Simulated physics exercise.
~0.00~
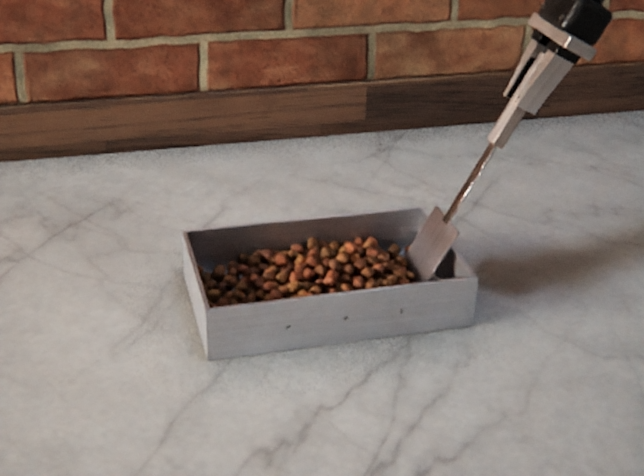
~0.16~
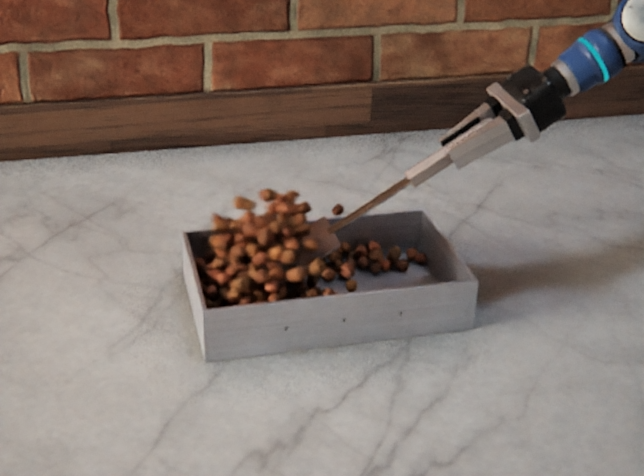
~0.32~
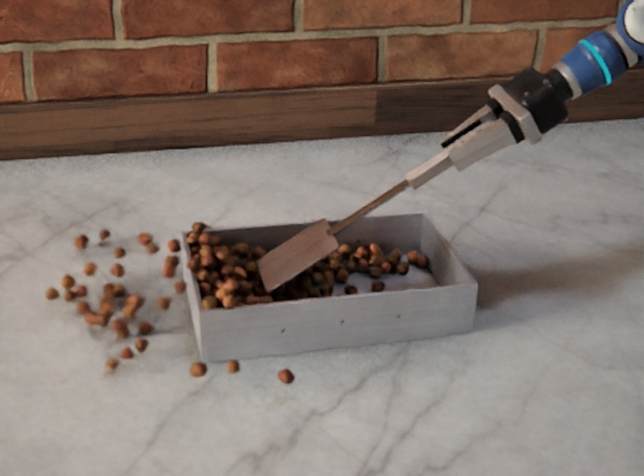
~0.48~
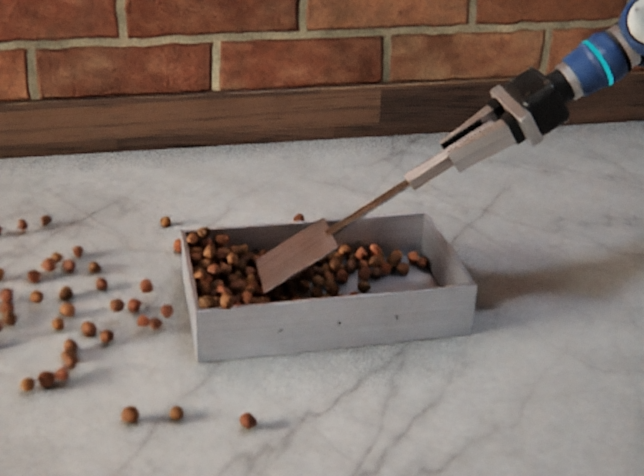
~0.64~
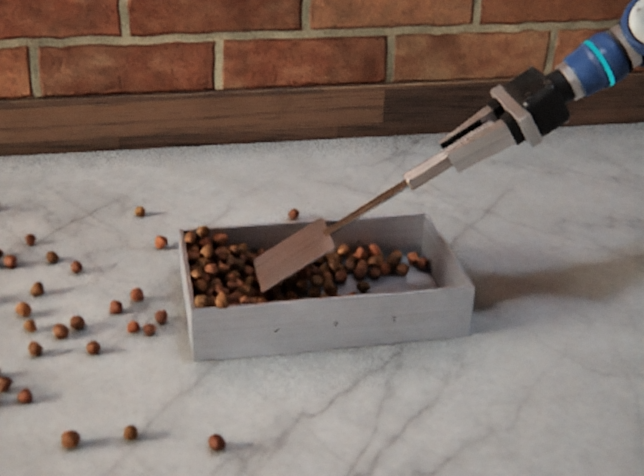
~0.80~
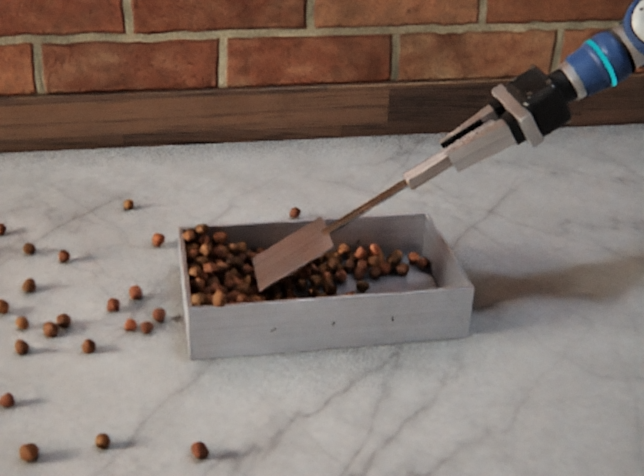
A robot's paddle sweeps hazelnuts left through a gray trough, scattering some across the marble table.
